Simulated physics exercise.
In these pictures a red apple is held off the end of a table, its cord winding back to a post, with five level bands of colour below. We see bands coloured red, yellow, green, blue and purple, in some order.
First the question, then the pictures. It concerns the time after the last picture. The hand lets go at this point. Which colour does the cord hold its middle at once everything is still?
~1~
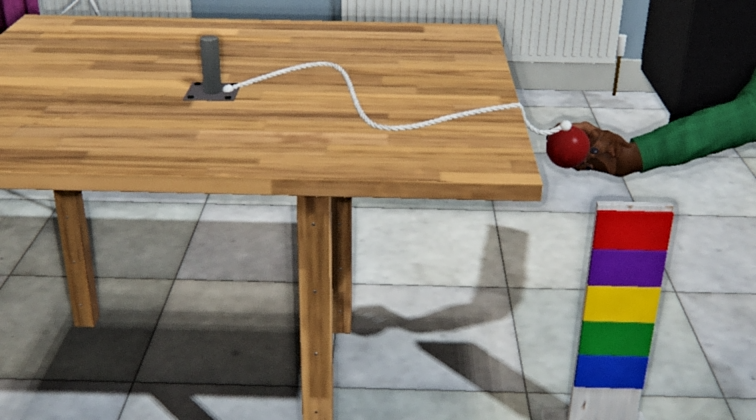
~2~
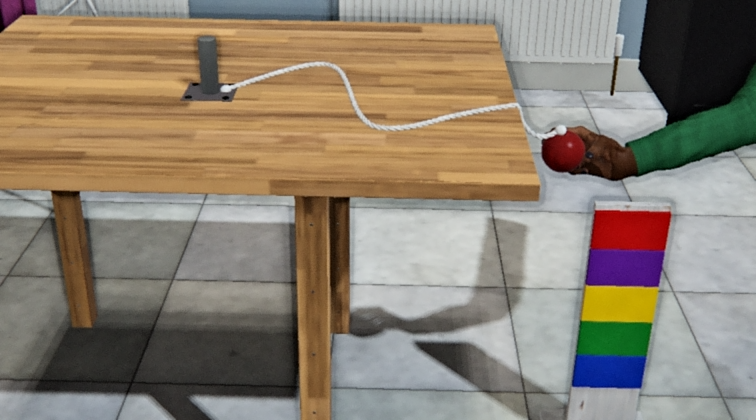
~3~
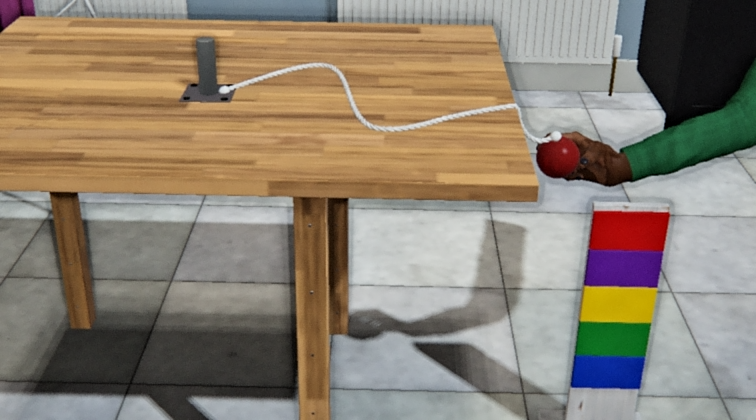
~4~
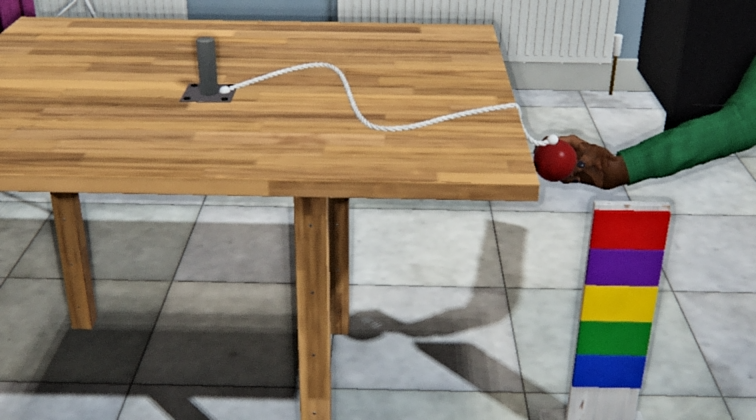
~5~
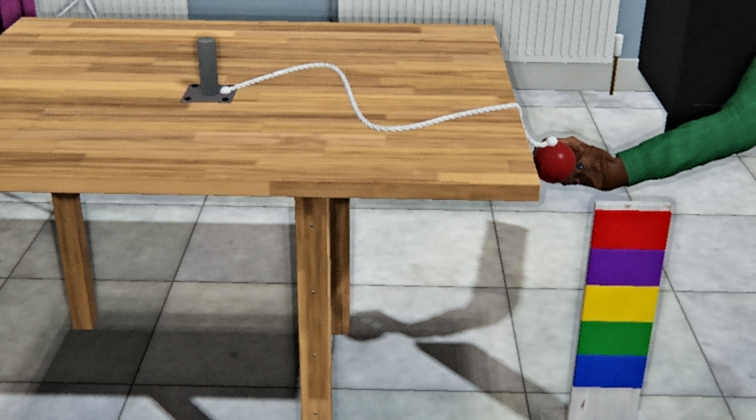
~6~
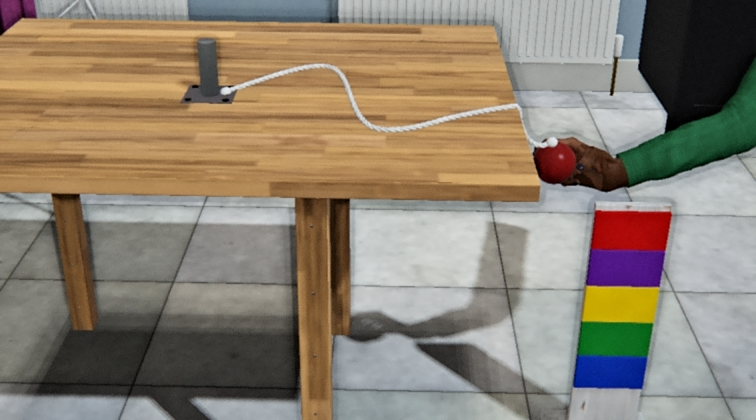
The cord holds its middle at green.
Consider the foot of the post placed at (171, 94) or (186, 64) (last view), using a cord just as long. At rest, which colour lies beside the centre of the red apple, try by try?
First try: Yellow; second try: Yellow.
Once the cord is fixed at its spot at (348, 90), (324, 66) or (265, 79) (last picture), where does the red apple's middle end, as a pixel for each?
First try around (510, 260), second around (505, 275), third around (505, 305).
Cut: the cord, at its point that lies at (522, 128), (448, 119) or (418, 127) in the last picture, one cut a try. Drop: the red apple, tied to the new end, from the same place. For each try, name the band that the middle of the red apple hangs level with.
Results, first to last: Yellow; red; higher than all five.
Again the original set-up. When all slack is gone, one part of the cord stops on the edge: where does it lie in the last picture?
Roughly (363, 120).
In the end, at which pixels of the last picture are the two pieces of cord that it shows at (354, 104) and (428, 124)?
Result - first point (475, 93), second point (506, 169).
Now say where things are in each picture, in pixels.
In the first picture, red apple (568, 146); red (633, 232); purple (627, 270); yellow (622, 305); green (616, 340); blue (611, 373).
In the second picture, red apple (563, 151); cord through (258, 79) (335, 67) (353, 100) (394, 129) (483, 110).
In the third picture, red apple (558, 157).
In the fourth picture, red apple (555, 160); cord through (257, 80) (334, 68) (352, 100) (393, 129) (482, 111).
In the fifth picture, red apple (554, 162).
In the sixth picture, red apple (554, 163); cord through (258, 81) (334, 69) (353, 101) (394, 130) (483, 111).
Soon after, apple near (458, 298); level with green.
Then, apple near (517, 325); level with green.
At rest, apple near (494, 320); level with green. Its middle rests at the green band.
